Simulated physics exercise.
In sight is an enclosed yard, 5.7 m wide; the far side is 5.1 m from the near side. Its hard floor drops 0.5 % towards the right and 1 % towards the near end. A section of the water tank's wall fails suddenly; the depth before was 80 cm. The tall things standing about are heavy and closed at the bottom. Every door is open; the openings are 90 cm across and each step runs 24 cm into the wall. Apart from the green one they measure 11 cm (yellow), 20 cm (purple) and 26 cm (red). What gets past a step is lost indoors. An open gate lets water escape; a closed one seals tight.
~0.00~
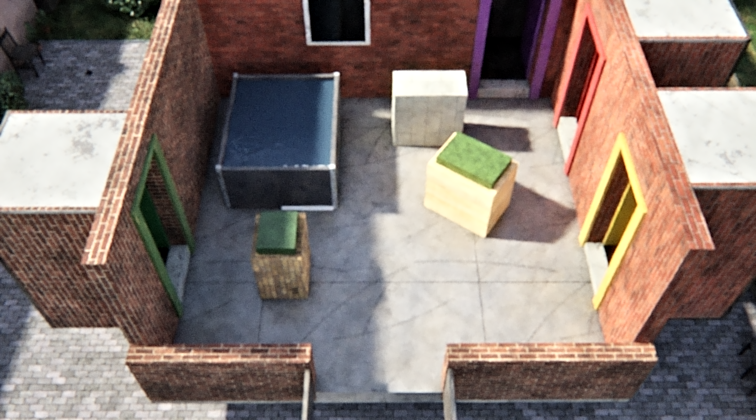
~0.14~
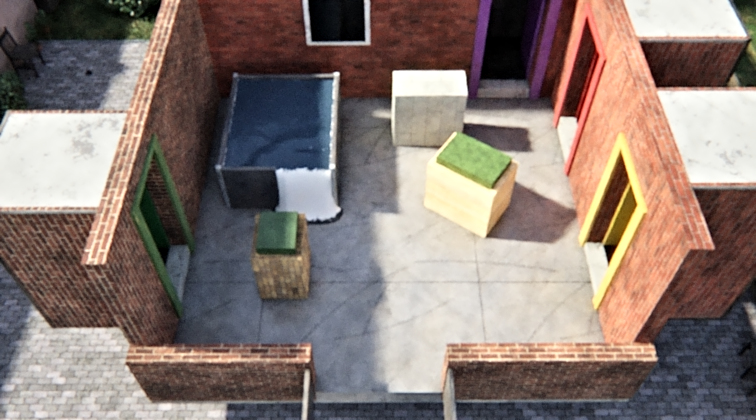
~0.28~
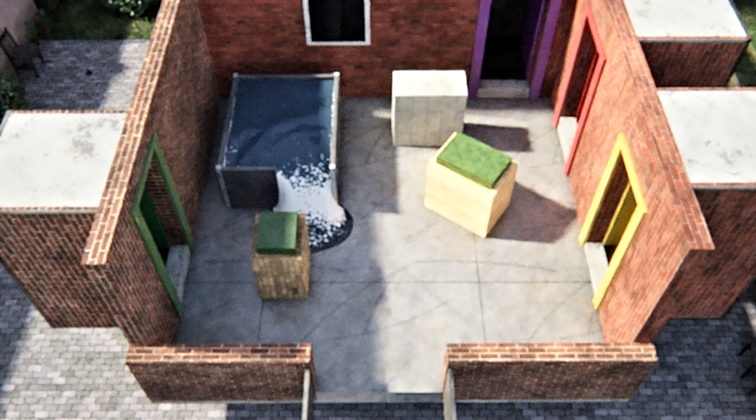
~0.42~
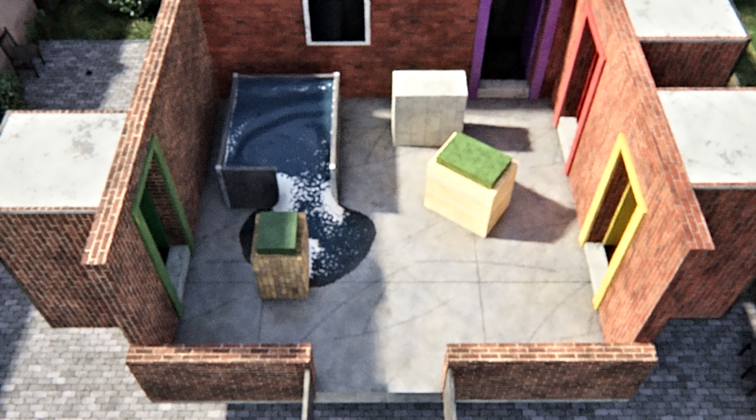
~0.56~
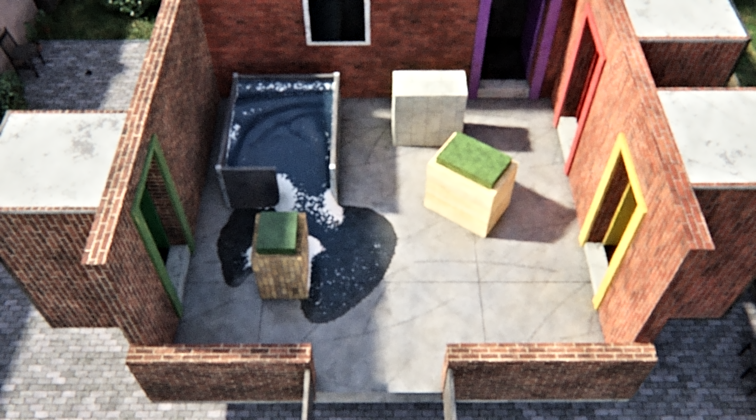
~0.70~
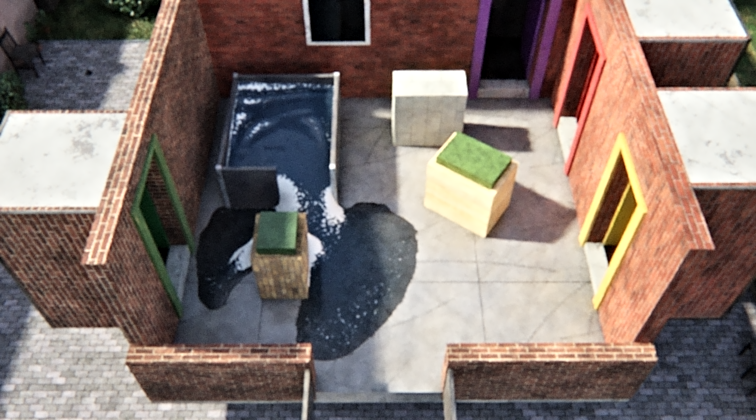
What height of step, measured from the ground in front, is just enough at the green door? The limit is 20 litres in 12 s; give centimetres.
Some 16 cm above the ground.
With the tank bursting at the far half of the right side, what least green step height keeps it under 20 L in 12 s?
Then roughly 7.0 cm.
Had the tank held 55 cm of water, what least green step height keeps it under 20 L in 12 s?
About 9.5 cm.
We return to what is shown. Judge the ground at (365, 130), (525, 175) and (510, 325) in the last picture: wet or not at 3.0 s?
In that order: Not reached, not reached, under water.
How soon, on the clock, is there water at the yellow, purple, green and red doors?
Yellow 2.6 s, purple 4.5 s, green 0.8 s, red 3.6 s.
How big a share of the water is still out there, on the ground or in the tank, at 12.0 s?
Some 68 per cent remains.
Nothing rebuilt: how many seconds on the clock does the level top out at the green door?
At about 1.4 s.
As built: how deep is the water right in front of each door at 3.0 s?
In cm: Yellow 10, purple 0, green 13, red 0.
After 1.4 s water covers 35 % of the floor, deepest (55 cm) near (305, 246); 22 cm at the green door, 0 litres in over its 23 cm step.
After 3.0 s water covers 60 % of the floor, deepest (32 cm) near (305, 246); 13 cm at the green door, 2 litres in over its 23 cm step.
After 12.0 s water covers 95 % of the floor, deepest (11 cm) near (604, 373); 5 cm at the green door, 2 litres in over its 23 cm step.
At the green door as built, the water arrived by 0.9 s and peaked near 22 cm at 1.4 s.
Run again over the same 12 s with other heights there, 29 litres in over 14.5 cm, 7 litres over 20 cm. The limit of 20 litres is kept from about 16 cm up.
